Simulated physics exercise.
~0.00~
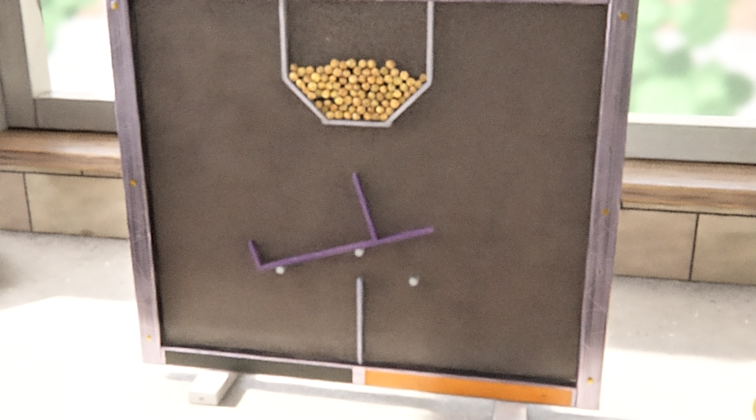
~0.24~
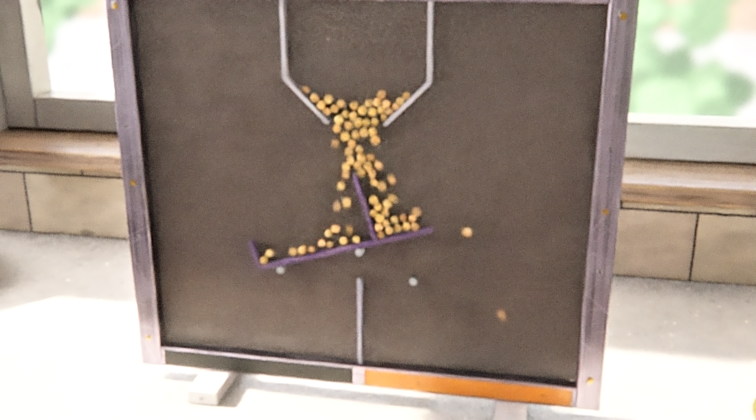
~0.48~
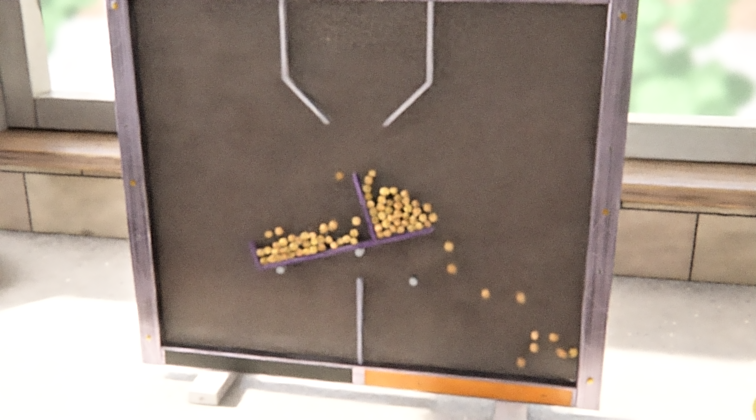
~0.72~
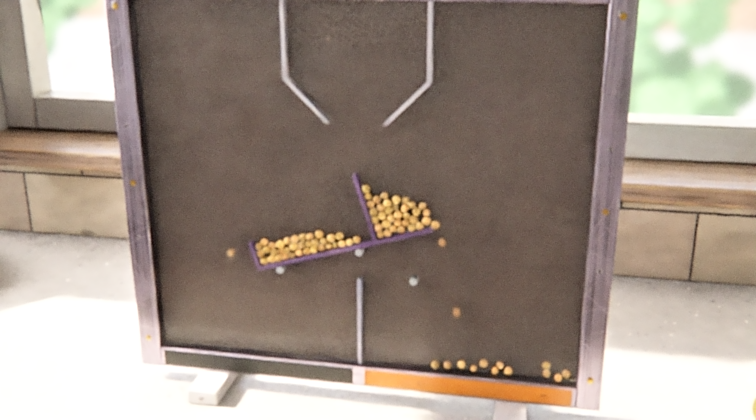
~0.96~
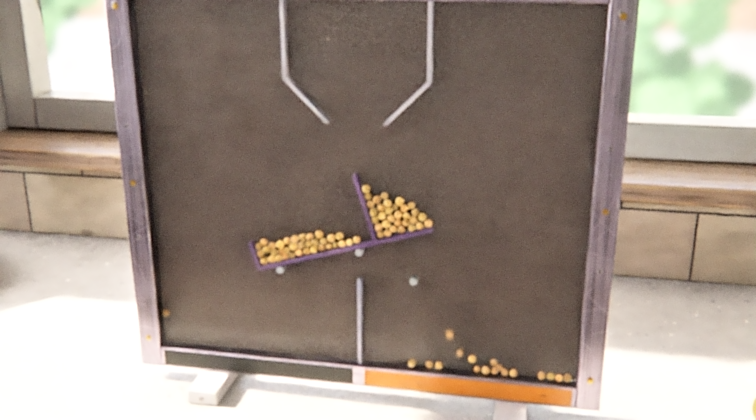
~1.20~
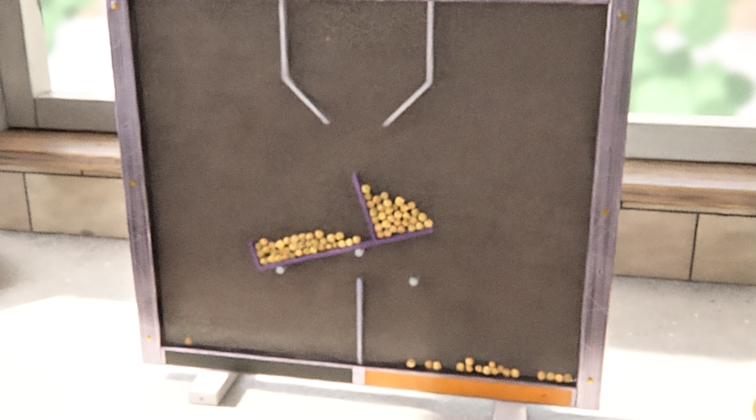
Pale beads pour from the hopper onto the tilted purple tray, some spilling into the orange bin.
